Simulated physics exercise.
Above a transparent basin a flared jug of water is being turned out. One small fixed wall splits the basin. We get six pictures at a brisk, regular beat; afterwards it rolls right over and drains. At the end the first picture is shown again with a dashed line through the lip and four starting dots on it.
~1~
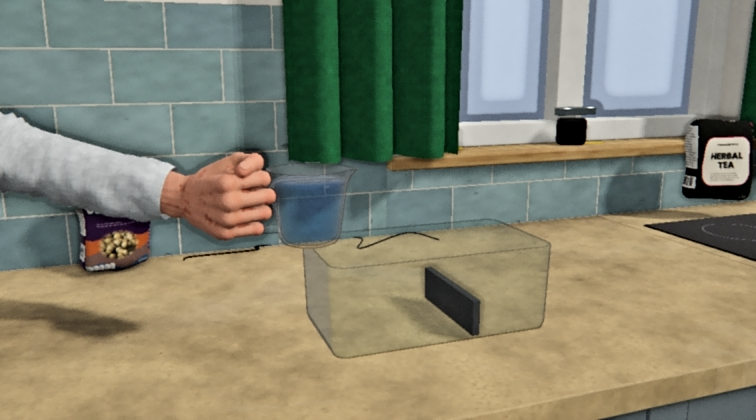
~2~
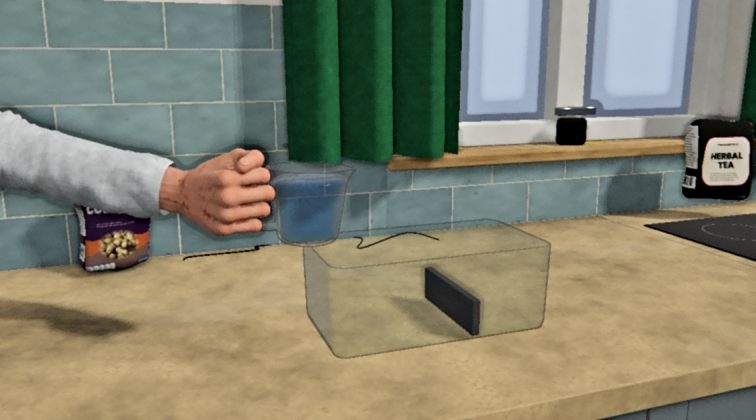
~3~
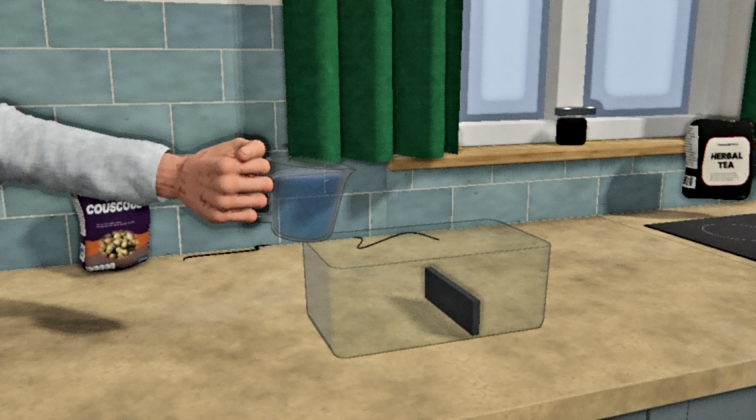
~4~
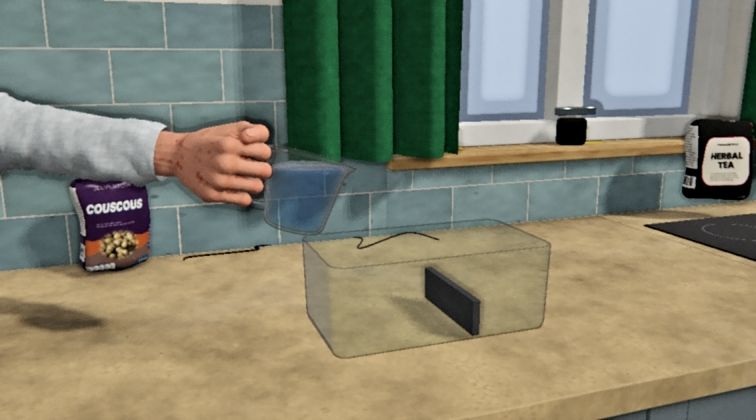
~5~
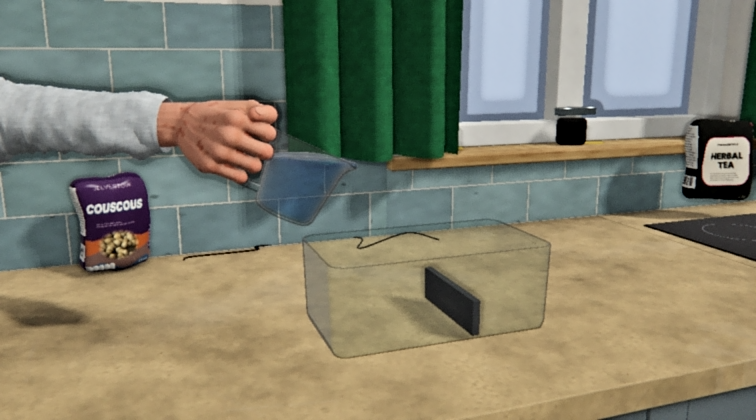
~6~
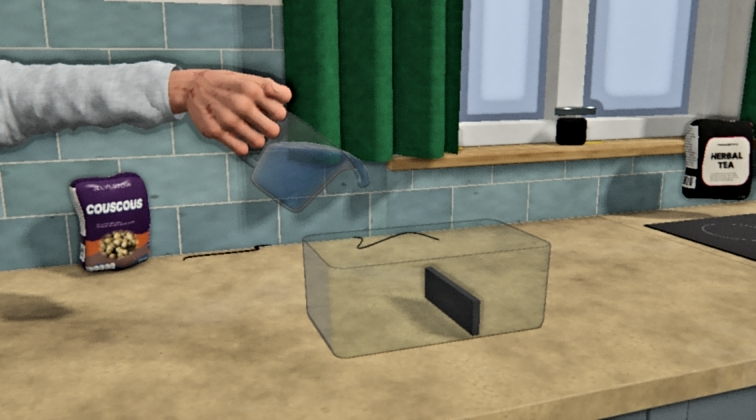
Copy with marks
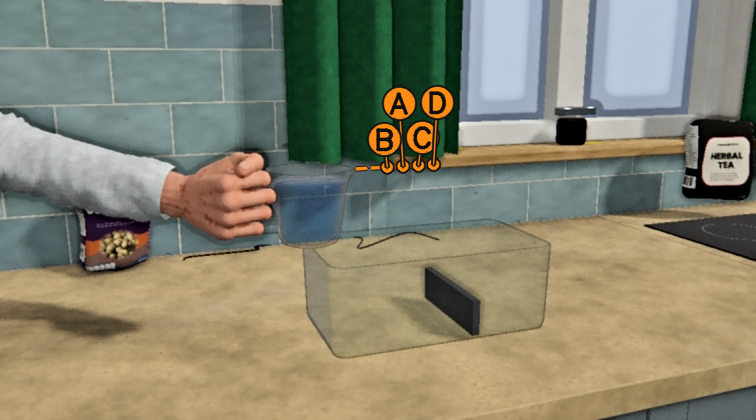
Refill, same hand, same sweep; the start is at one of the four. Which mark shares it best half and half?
B.
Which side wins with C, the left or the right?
The right one.
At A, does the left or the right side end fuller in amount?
The right side.
On the marked copy, A at (403, 166); B at (387, 167); C at (418, 165); D at (433, 164).
With A, about 16 % ends left of the wall and 80 % right of it; 4 % is lost outside.
With B, about 49 % ends left of the wall and 49 % right of it.
With C, about 12 % ends left of the wall and 84 % right of it; 4 % is lost outside.
With D, about 15 % ends left of the wall and 82 % right of it; 3 % is lost outside.
